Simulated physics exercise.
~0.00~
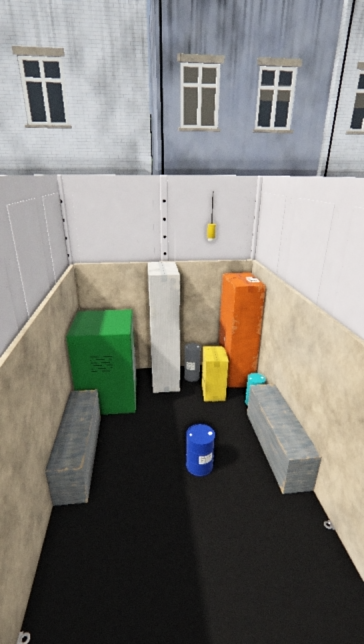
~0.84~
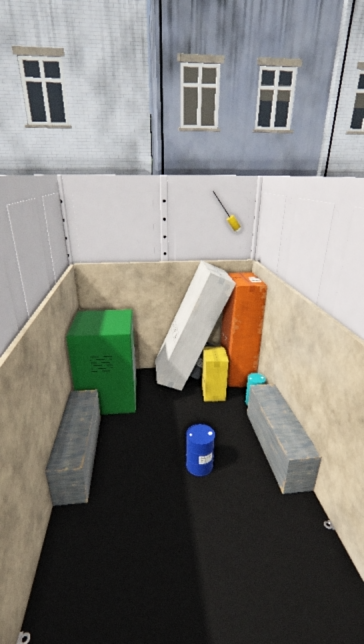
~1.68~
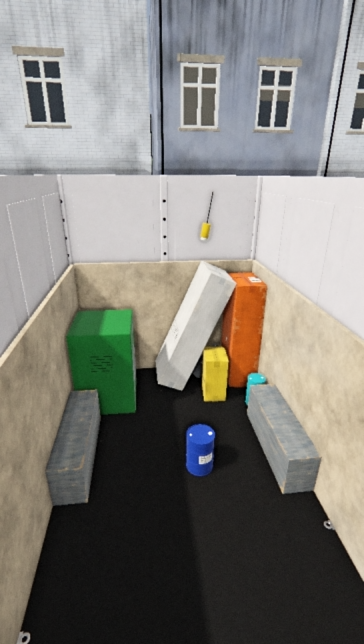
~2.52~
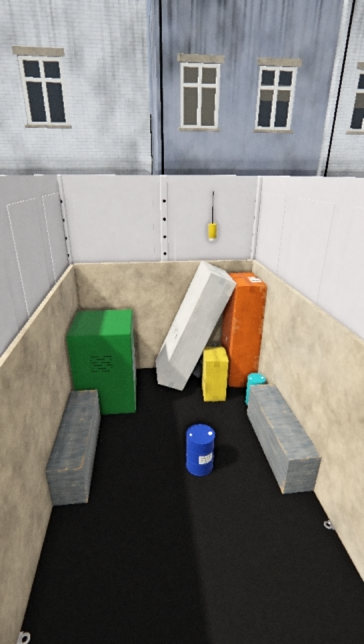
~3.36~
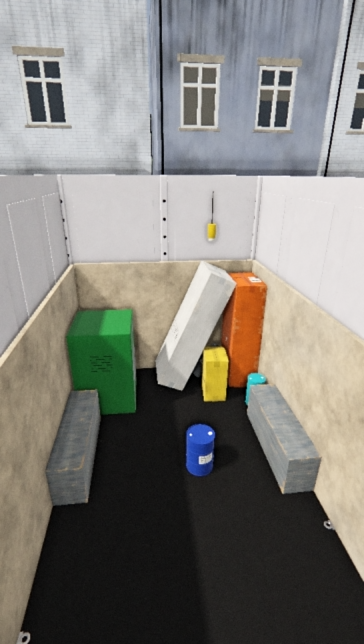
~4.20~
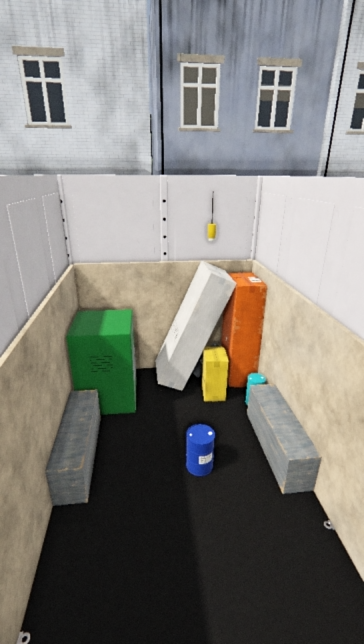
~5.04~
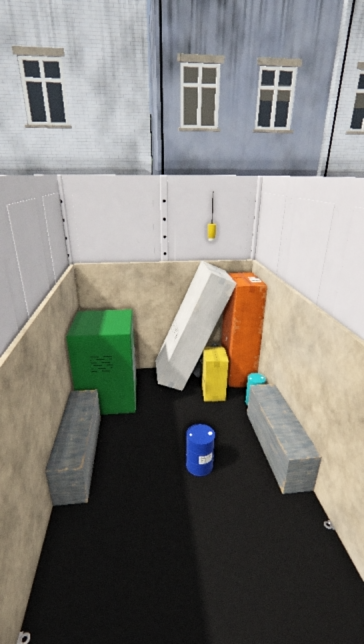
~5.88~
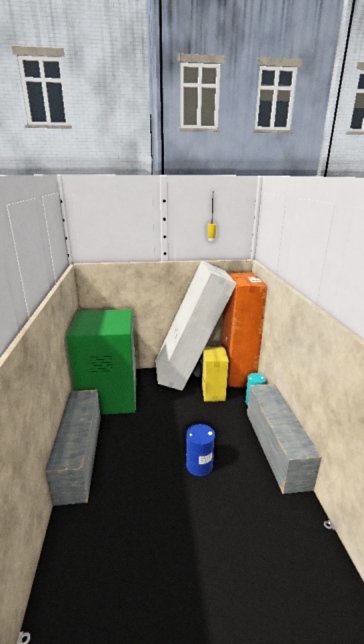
A tall white box standing at the back of a walled load bay tips to the right and comes to rest leaning against an orange box, while a small yellow object hanging above swings briefly, then settles, with the green, blue and yellow items staying put.
